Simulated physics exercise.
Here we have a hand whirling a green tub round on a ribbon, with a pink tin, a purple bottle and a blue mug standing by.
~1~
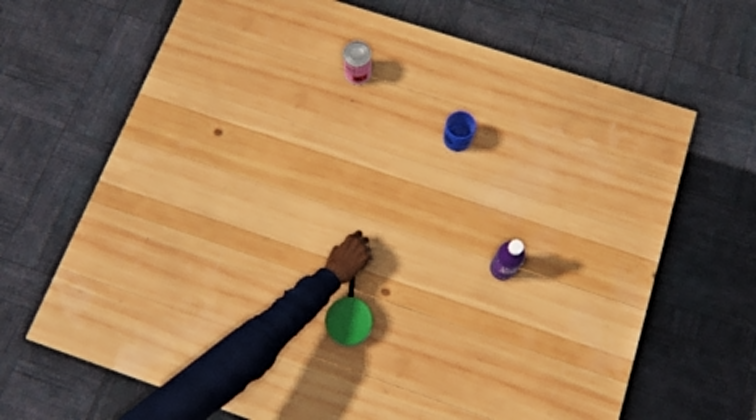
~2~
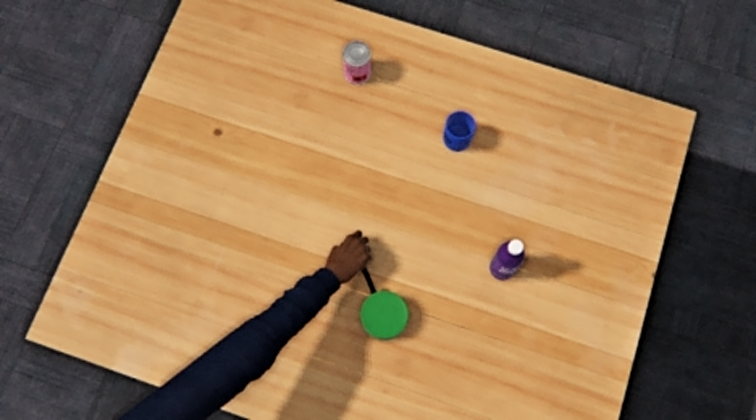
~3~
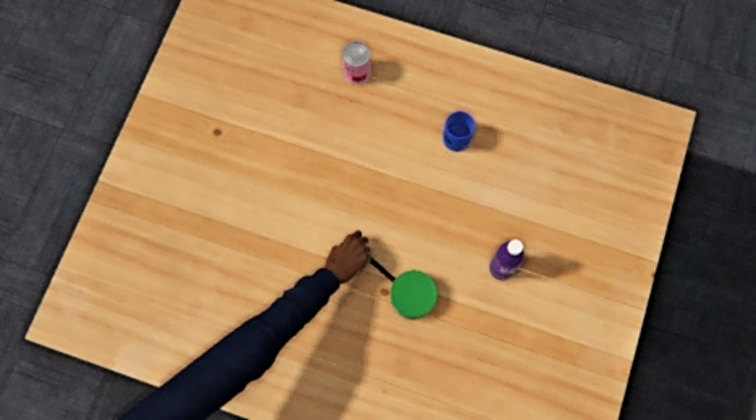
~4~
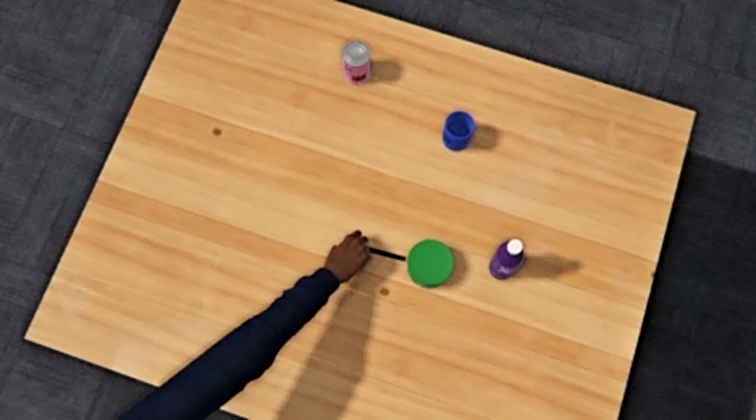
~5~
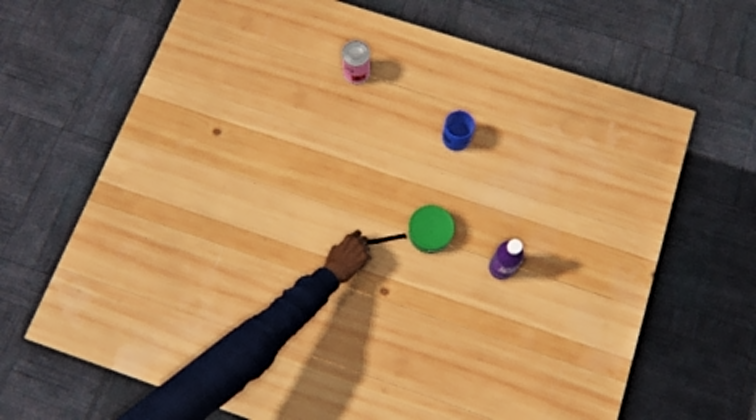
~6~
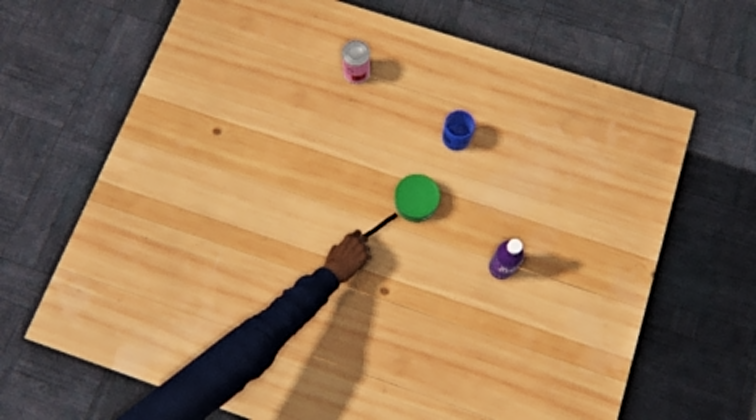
A green tub on a short dark ribbon lies on a pale wooden table, seen from high above against a dark grey floor. A dark-sleeved arm reaches in from the lower left, with a pink tin near the top, a blue mug right of centre and a purple bottle with a white cap lower right. The hand stays put while the tub swings anticlockwise around it, from below to the upper right.
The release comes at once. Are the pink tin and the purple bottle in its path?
As it turns out, the pink tin stays untouched; the purple bottle remains clear.
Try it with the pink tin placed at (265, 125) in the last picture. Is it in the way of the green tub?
In that case it is spared.
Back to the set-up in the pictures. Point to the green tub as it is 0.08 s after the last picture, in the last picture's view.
By then it is at (370, 153).
Then, 0.08 s on from there, tub near (370, 153).
Then, 0.20 s on from there, tub near (310, 97).
In the end, tub out of view. The pink tin remains clear and the purple bottle escapes it.
